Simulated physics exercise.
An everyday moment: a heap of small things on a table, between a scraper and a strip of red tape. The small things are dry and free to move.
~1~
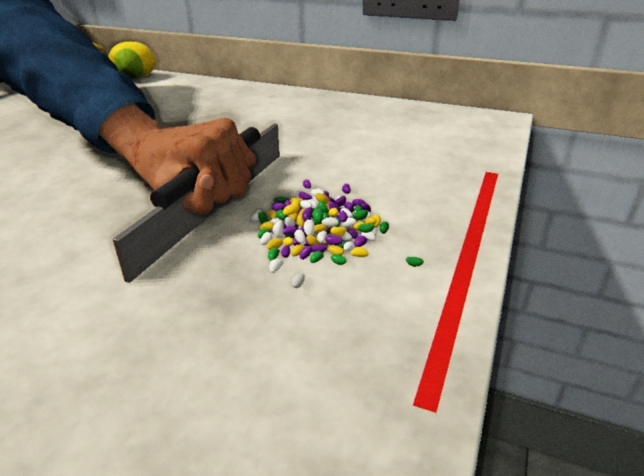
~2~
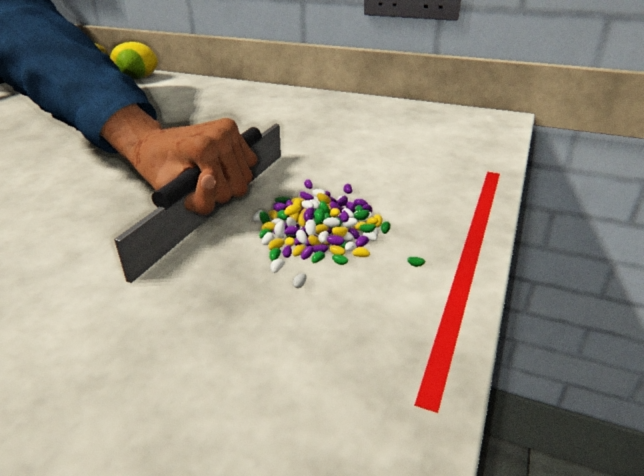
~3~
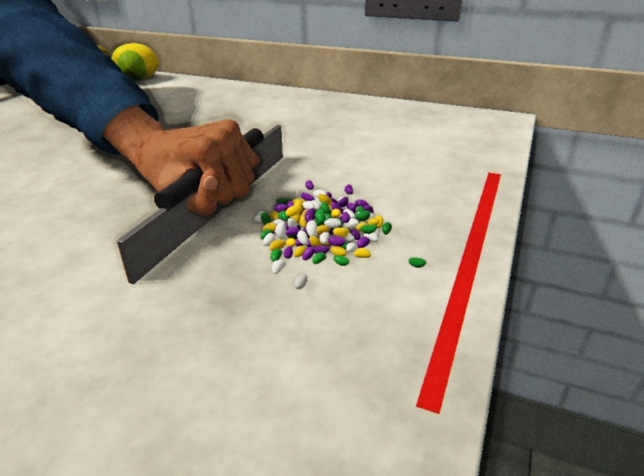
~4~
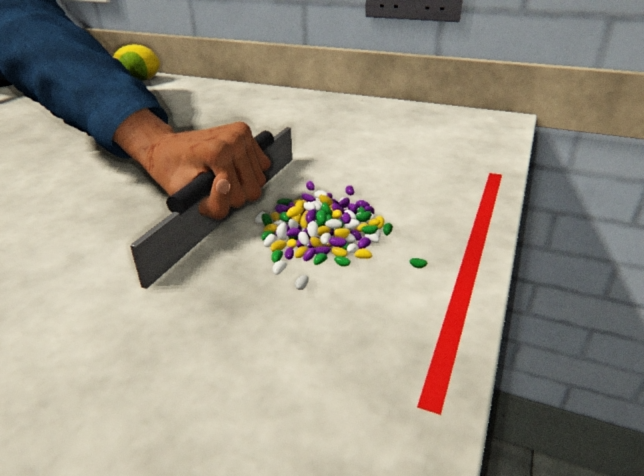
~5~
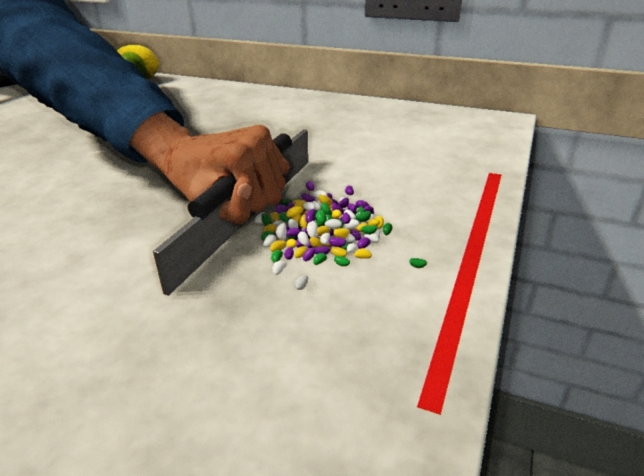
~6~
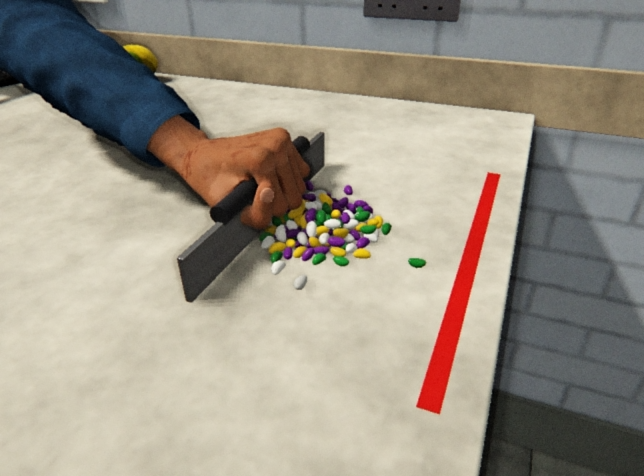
At first, a hand holds a scraper still on a pale countertop, left of a heap of purple, green, yellow and white jelly beans, with a strip of red tape near the right edge. Then the hand slides the scraper rightward until it meets the heap, which shifts only slightly.
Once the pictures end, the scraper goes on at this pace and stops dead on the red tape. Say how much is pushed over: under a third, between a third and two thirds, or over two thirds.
It pushes more than two thirds off the end.
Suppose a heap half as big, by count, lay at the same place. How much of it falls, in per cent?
Some 60 per cent.
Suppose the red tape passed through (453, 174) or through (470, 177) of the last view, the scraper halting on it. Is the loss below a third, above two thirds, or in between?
In turn: Under a third; in the middle band.
Shortly afterwards, scraper still moving, near (373, 200); heap all on the table, its front near (466, 253).
Next, scraper stopped at the red tape; heap near half over the edge.
Some moments later, scraper stopped at the red tape; heap the bulk over the edge.
In the end, scraper stopped at the red tape; heap the bulk over the edge.
